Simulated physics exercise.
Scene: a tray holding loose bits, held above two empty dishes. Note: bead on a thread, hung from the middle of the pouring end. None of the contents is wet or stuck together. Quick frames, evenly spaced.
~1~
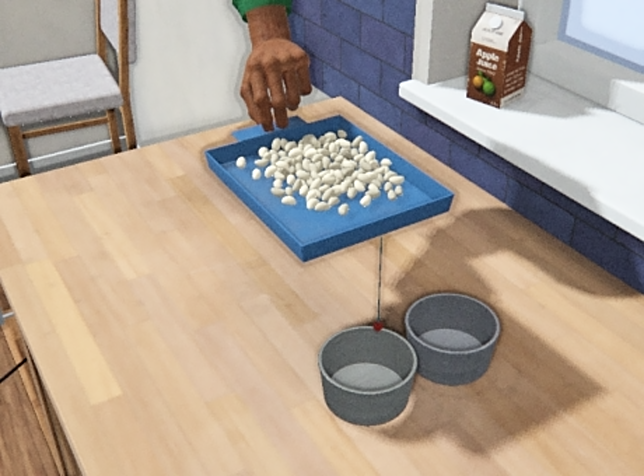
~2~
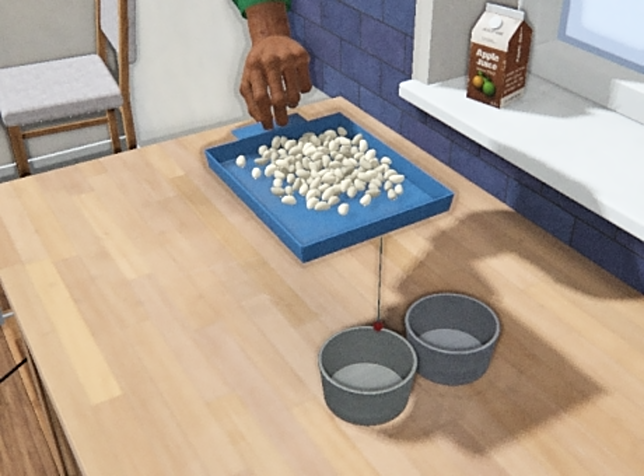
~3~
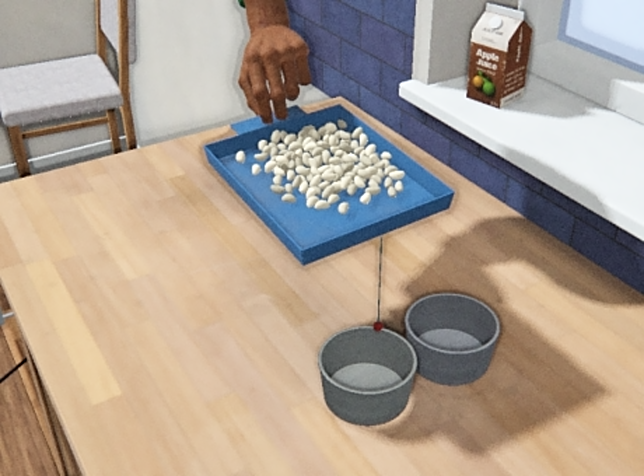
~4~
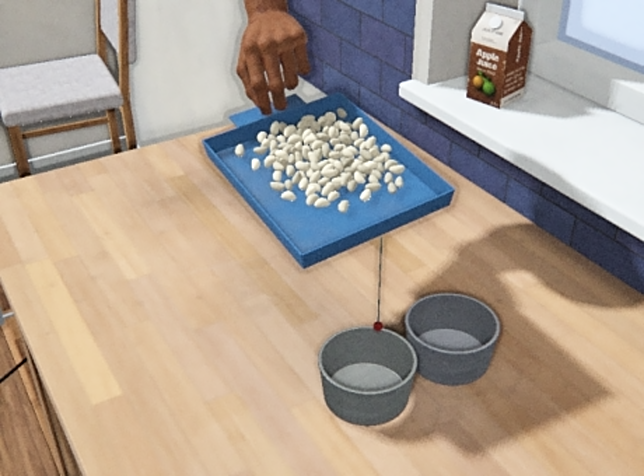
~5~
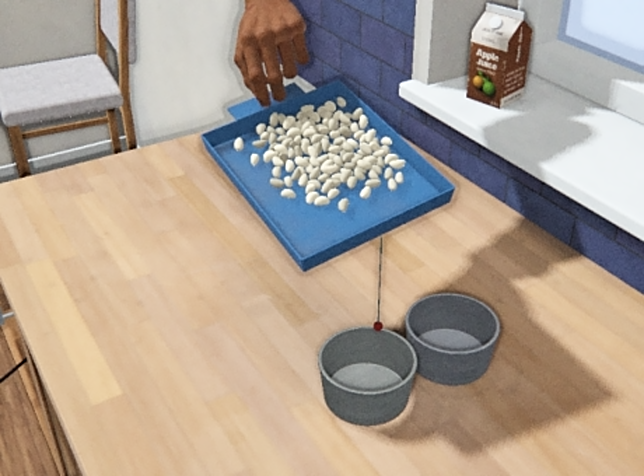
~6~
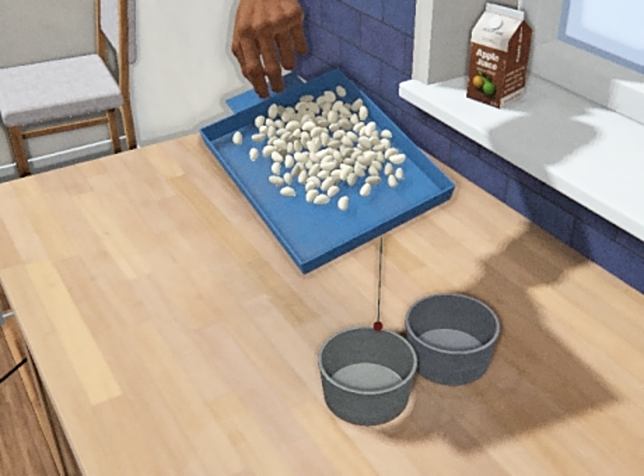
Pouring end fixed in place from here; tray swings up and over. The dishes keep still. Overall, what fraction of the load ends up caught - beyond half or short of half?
The dishes save the lesser portion.
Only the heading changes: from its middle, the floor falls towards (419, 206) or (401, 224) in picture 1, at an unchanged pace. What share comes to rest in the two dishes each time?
Lab note: Try one about 70 %, try two 70 %.
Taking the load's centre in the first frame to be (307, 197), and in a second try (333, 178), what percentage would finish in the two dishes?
It's 30 percent the first time and 30 percent the second.
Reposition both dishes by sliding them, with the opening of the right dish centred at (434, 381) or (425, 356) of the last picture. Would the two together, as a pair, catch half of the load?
Result, first setup: A minority share; second setup: A minority share.
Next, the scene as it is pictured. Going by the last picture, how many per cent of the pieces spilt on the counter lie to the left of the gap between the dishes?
Near 100 in a hundred.
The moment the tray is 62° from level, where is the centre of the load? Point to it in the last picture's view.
Look about (311, 206) in the last picture.
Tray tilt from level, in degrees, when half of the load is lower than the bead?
Somewhere near 110 degrees, I'd say.
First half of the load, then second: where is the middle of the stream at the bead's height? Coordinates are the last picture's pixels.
Initially about (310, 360); subsequently about (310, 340).
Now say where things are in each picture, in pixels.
In the first picture, corners of the pouring end at (303, 244) and (450, 193), level; middle of the load at (332, 168), white beans; left dish at (394, 402); right dish at (480, 363); bead on its thread at (378, 326).
In the second picture, corners of the pouring end at (303, 245) and (450, 193), level; middle of the load at (332, 166).
In the third picture, corners of the pouring end at (303, 248) and (451, 191), tipped barely, lowest at the left corner; middle of the load at (327, 157).
In the fourth picture, corners of the pouring end at (303, 252) and (451, 189), tipped a little, lowest at the left corner; middle of the load at (327, 151).
In the fifth picture, corners of the pouring end at (303, 257) and (451, 187), tipped a little, lowest at the left corner; middle of the load at (326, 145).
In the sixth picture, corners of the pouring end at (303, 261) and (451, 185), tipped clearly, lowest at the left corner; middle of the load at (326, 139); left dish at (394, 402); right dish at (480, 363).
Soon, tray tipped steeply; nearly all on the tray; a stray few outside both; a stray few in the air.
A while on, tray tipped past a quarter turn; about two thirds on the tray; a stray few in the left dish; about a quarter outside both; a small part in the air.
Towards the end, tray tipped past a quarter turn; about a quarter in the left dish; about two thirds outside both.
Finally, tray tipped past a quarter turn; about a quarter in the left dish; none in the right dish; about two thirds outside both.
